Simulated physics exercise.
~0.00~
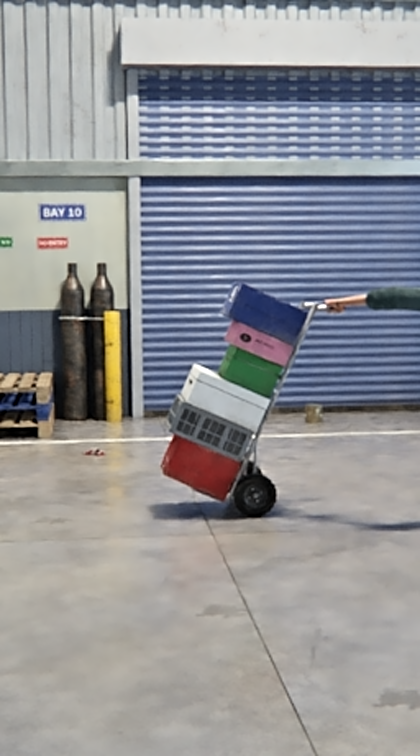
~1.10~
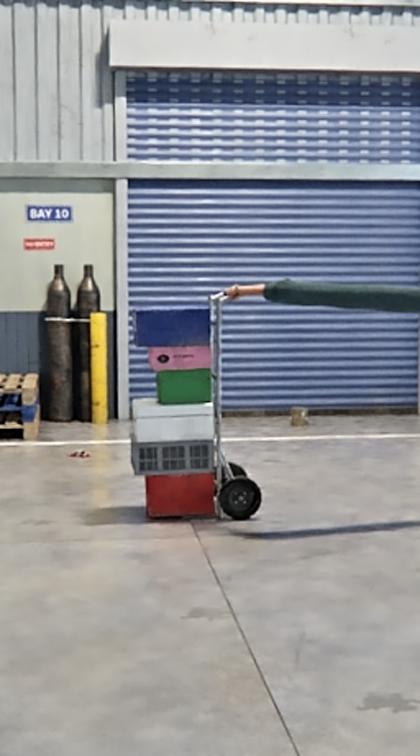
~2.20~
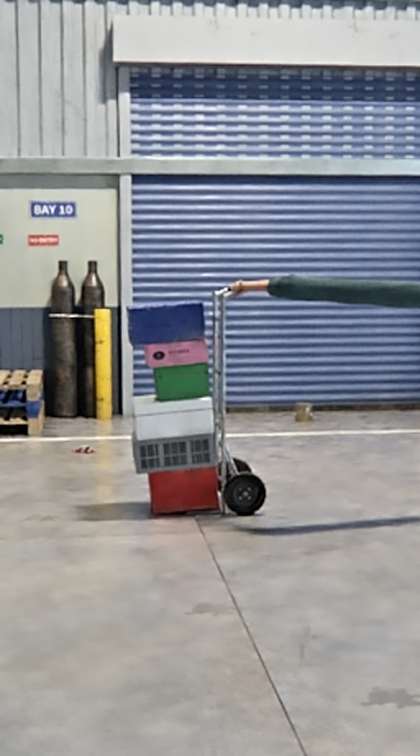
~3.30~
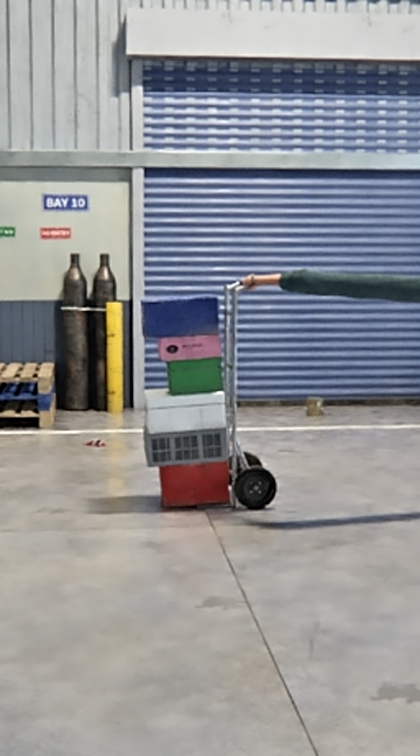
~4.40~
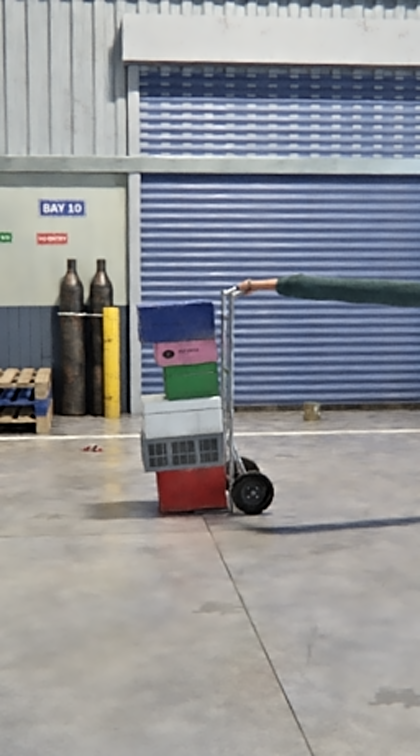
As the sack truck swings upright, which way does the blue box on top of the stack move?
The blue box moves to the left as the truck comes upright.
